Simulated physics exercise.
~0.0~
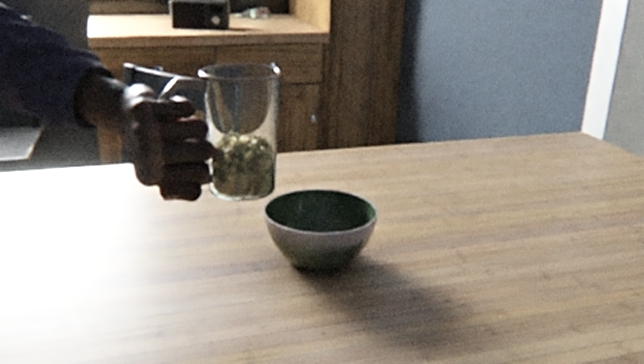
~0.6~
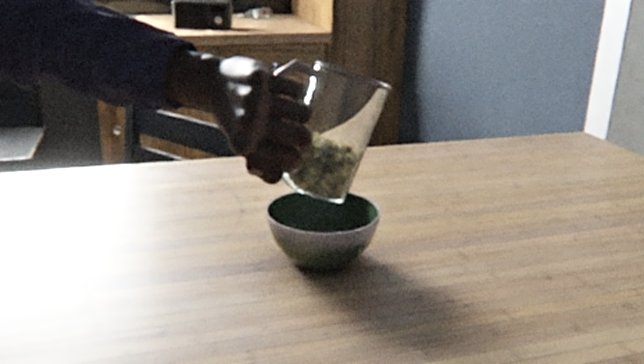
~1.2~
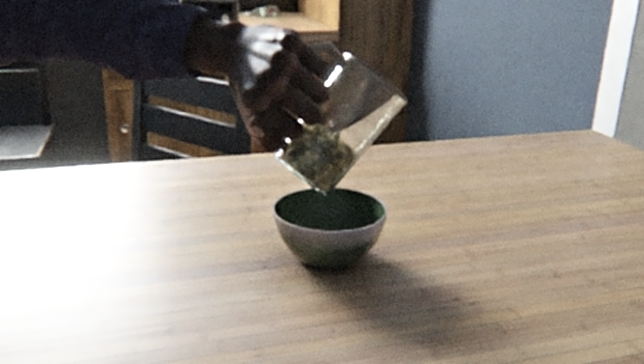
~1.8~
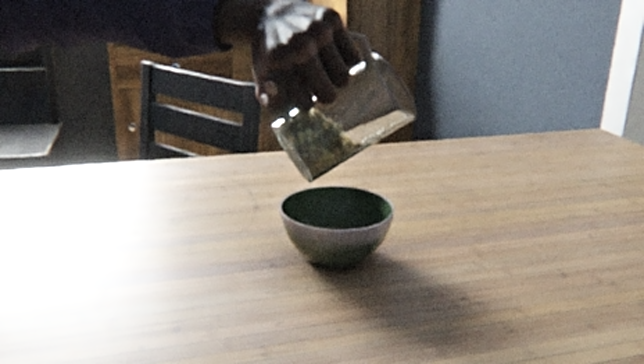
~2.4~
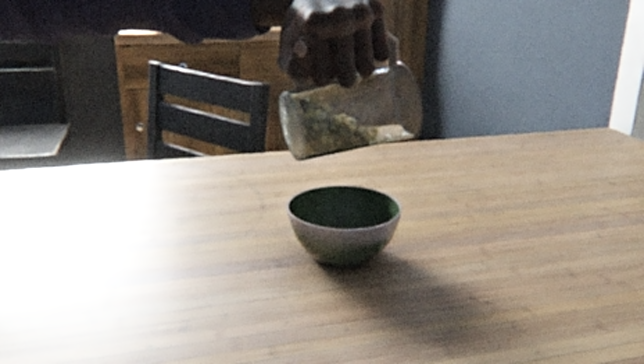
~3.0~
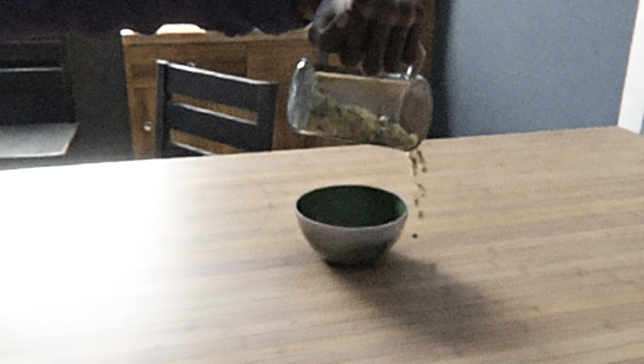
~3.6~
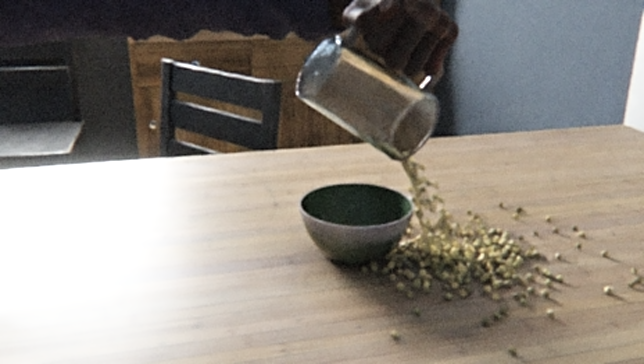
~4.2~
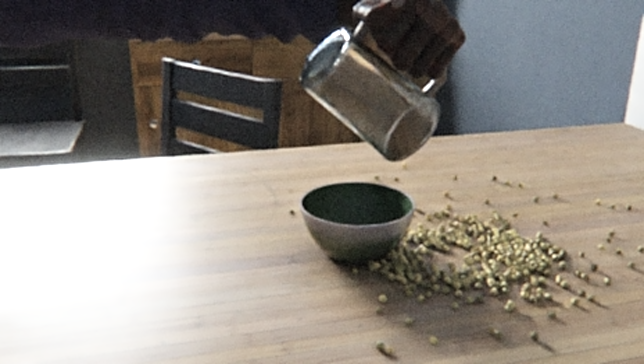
A hand tilts a clear glass cup of small greenish beans above a green bowl on a wooden table, moving it right as it turns, until the beans pour past the bowl's right side and lie scattered across the table beside it, leaving the cup empty.
